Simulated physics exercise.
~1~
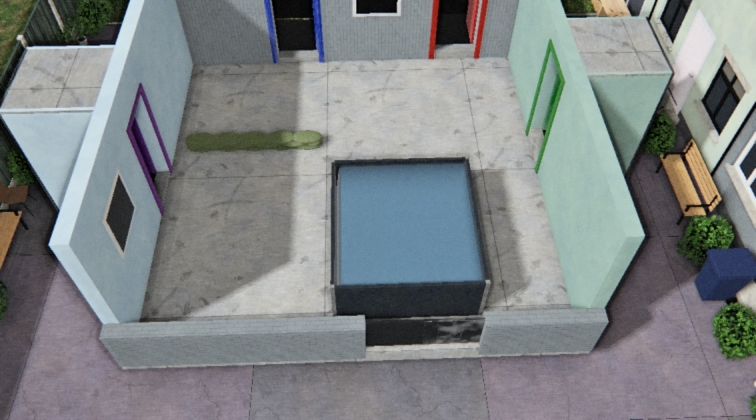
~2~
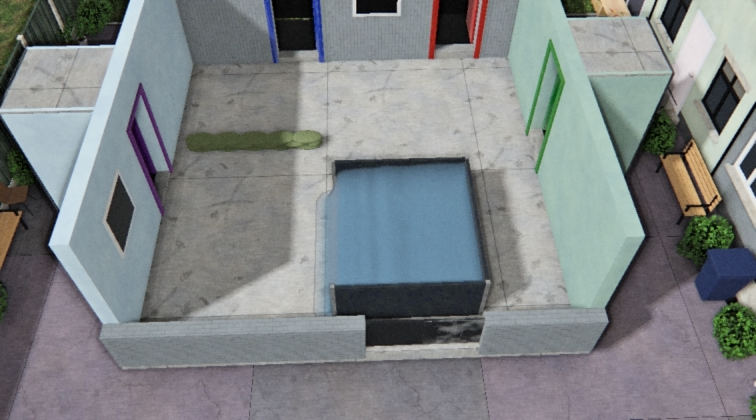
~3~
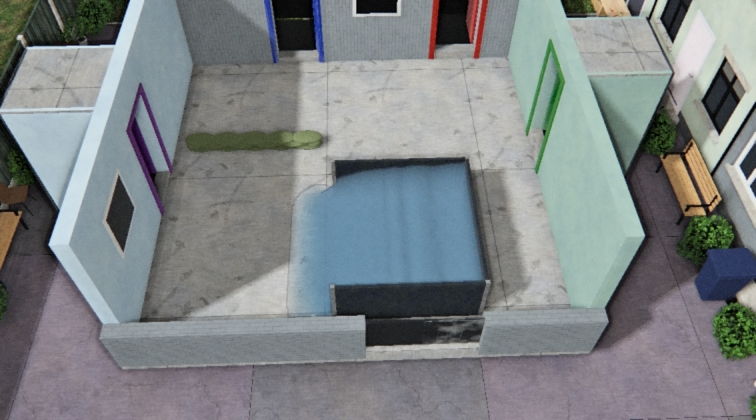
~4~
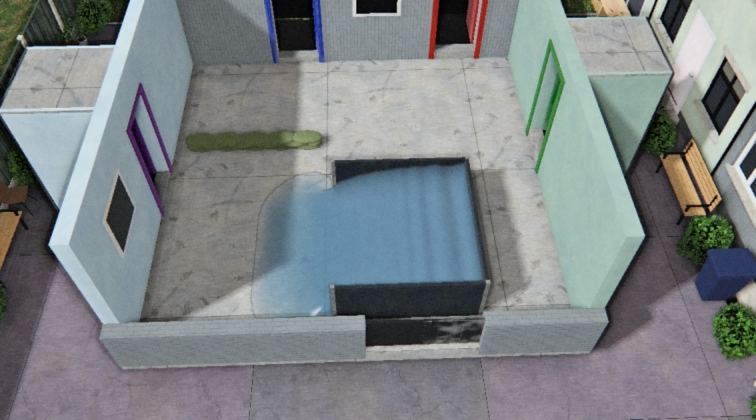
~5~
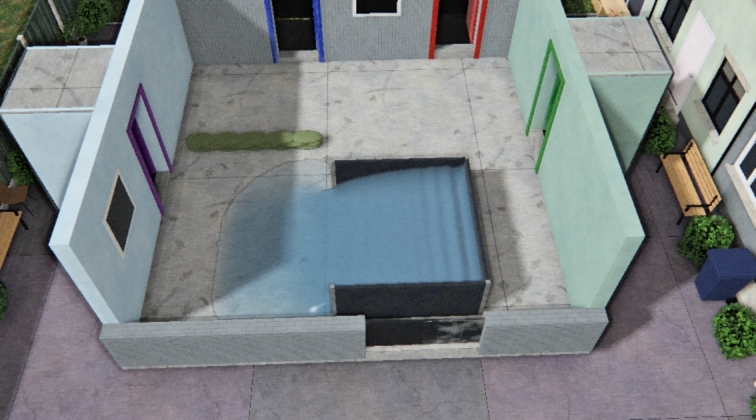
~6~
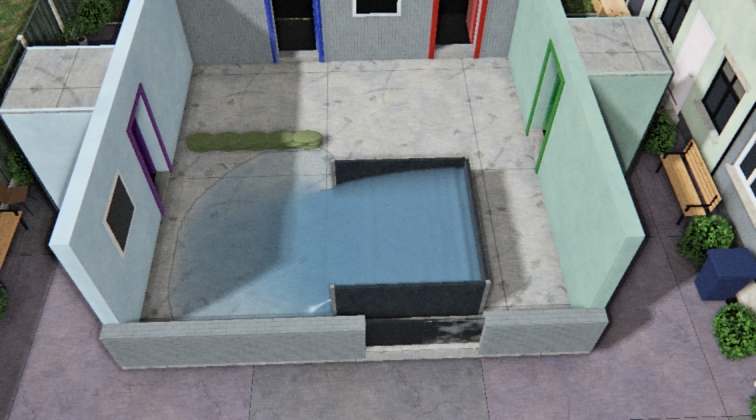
The footage shows a dark-walled tank of blue water in a walled court with coloured doorways; its left side gives way, and water pours out leftward, spreading in a widening curved sheet across the paved floor below a low green hedge.
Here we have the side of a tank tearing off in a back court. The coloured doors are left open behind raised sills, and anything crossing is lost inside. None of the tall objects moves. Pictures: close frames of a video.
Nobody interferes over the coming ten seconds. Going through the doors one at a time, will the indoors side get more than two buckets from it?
Red door: No more than two buckets; blue door: No more than two buckets; green door: No more than two buckets; purple door: More than two buckets.
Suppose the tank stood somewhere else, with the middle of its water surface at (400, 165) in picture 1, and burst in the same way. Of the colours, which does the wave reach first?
Answer: The purple one.
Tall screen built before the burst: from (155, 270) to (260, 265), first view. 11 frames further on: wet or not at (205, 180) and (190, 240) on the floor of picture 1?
As listed: Covered, under water.
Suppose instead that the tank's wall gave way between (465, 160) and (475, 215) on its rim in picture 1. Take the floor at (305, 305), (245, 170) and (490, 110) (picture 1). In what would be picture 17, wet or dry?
Untouched, untouched, submerged.
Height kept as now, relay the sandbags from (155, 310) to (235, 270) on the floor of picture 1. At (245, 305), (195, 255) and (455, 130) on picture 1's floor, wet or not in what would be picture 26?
As listed: Submerged, submerged, spared.
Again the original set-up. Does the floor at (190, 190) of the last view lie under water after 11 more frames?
I'd say drenched there.
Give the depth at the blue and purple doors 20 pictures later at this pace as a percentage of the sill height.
In order: Roughly 60 % and 340 %.
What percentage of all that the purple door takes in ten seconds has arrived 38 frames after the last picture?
Around 90 in a hundred.
A moment on, water covers 30 % of the floor; the red door not reached, the blue door not reached, the green door not reached, the purple door over two buckets in.
Next, water covers 35 % of the floor; the red door not reached, the blue door not reached, the green door not reached, the purple door far over two buckets in.
Then, water covers 45 % of the floor; the red door not reached, the blue door wet at the sill, nothing in, the green door not reached, the purple door far over two buckets in.
Later, water covers 90 % of the floor; the red door wet at the sill, nothing in, the blue door wet at the sill, nothing in, the green door wet at the sill, nothing in, the purple door far over two buckets in.
In the end, water covers 95 % of the floor; the red door wet at the sill, nothing in, the blue door wet at the sill, nothing in, the green door under two buckets in, the purple door far over two buckets in.
